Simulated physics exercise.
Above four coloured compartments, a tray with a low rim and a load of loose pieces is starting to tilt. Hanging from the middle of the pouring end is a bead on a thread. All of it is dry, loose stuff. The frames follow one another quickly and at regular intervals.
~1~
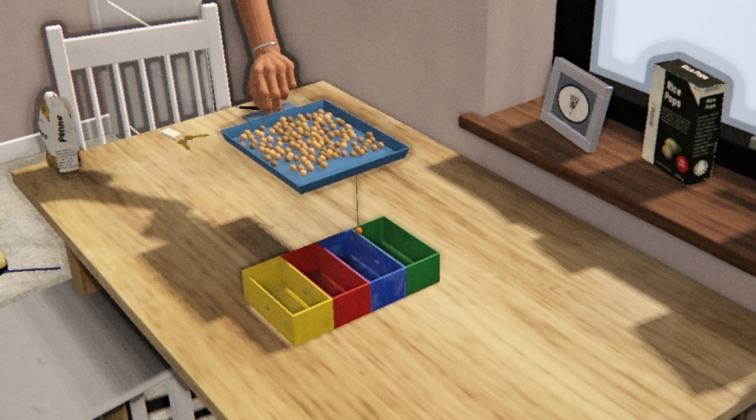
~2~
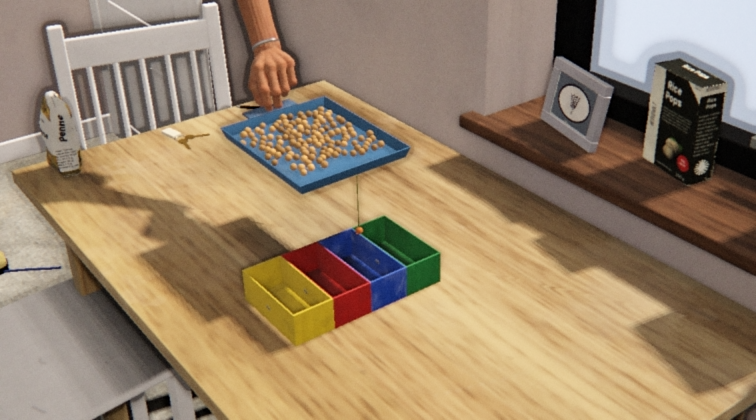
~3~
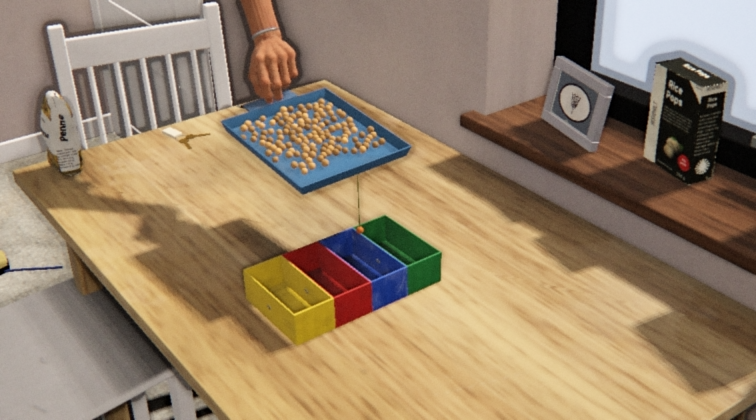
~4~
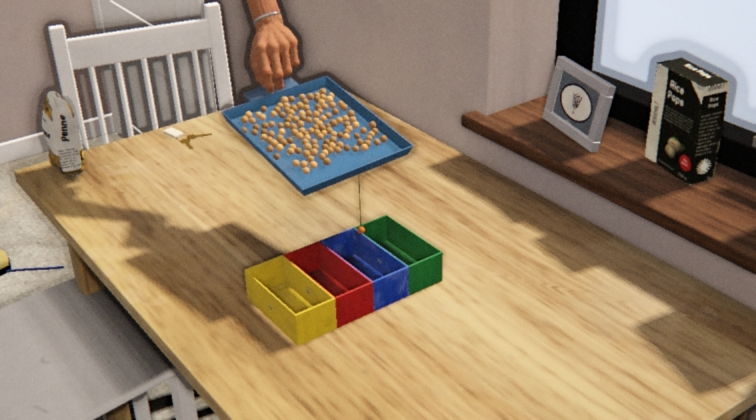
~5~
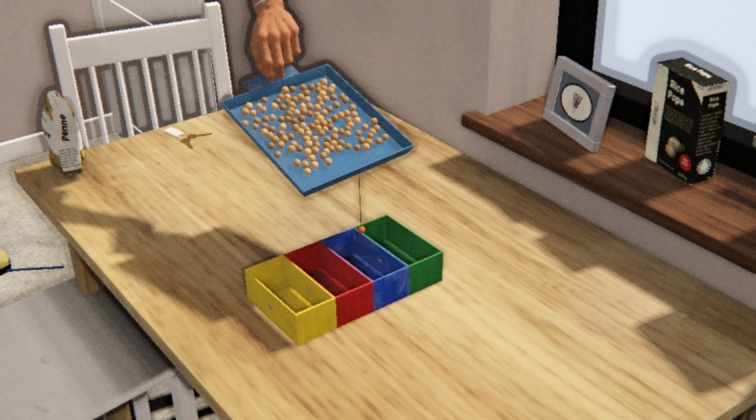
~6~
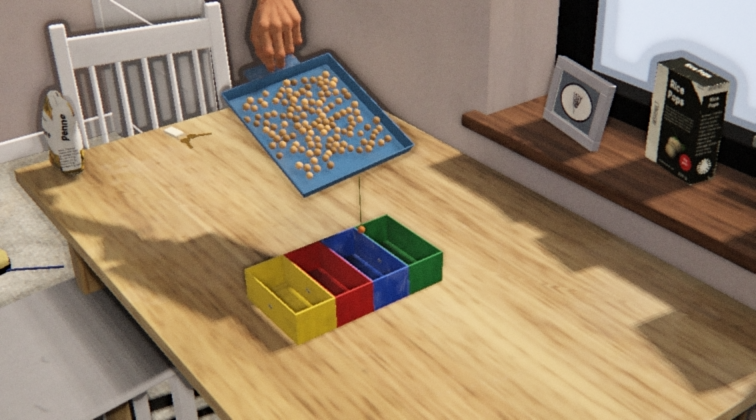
A blue tray of round wooden beads tilts steadily toward four coloured compartments below it.
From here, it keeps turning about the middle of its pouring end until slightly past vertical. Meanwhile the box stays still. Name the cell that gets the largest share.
Red.
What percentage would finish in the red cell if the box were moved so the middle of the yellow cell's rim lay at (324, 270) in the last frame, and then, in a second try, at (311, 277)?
Respectively 30 percent and 50 percent.
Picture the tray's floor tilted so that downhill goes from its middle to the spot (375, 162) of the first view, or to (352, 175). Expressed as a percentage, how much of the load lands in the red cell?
In order, some 0 % and some 30 %.
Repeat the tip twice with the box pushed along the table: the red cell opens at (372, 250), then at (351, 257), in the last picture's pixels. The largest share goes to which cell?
First place: The yellow one; second place: Yellow.
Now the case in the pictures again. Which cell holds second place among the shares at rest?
After the leader, it is the blue cell.
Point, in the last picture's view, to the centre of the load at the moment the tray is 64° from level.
The middle of the pieces sits at roughly (333, 194).
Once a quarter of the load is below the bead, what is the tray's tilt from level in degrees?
Angle: Approx. 65 degrees.
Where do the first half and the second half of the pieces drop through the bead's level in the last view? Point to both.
Initially about (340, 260); subsequently about (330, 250).
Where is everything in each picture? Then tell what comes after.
The first picture shows corners of the pouring end (301, 184) and (405, 147), level; middle of the load (313, 140), round wooden beads; bead on its thread (358, 231); yellow cell (313, 320); red cell (351, 303); blue cell (388, 287); green cell (423, 272).
The second picture shows corners of the pouring end (301, 184) and (405, 147), level; middle of the load (313, 139).
The third picture shows corners of the pouring end (302, 184) and (406, 146), tipped barely, lowest at the left corner; middle of the load (314, 134).
The fourth picture shows corners of the pouring end (304, 186) and (408, 145), tipped a little, lowest at the left corner; middle of the load (315, 128).
The fifth picture shows corners of the pouring end (305, 188) and (409, 144), tipped clearly, lowest at the left corner; middle of the load (316, 123), just a few on the move.
The sixth picture shows corners of the pouring end (305, 190) and (409, 144), tipped clearly, lowest at the left corner; middle of the load (318, 121), every one on the move; yellow cell (316, 318); red cell (354, 302); blue cell (391, 286); green cell (426, 270).
Just after the last frame, tray tipped steeply; roughly half on the tray; about a tenth in the red cell; about a tenth in the blue cell; just a few in the yellow cell; just a few in the green cell; roughly a quarter falling or outside the box.
A moment on, tray tipped past a quarter turn; just a few on the tray; roughly half in the red cell; roughly a quarter in the blue cell; about a tenth in the yellow cell; just a few in the green cell; about a tenth falling or outside the box.
Further on, tray tipped past a quarter turn; roughly two thirds in the red cell; roughly a quarter in the blue cell; about a tenth in the yellow cell; just a few in the green cell; about a tenth falling or outside the box.
When it is over, tray tipped past a quarter turn; roughly two thirds in the red cell; roughly a quarter in the blue cell; about a tenth in the yellow cell; just a few in the green cell; about a tenth outside the box.
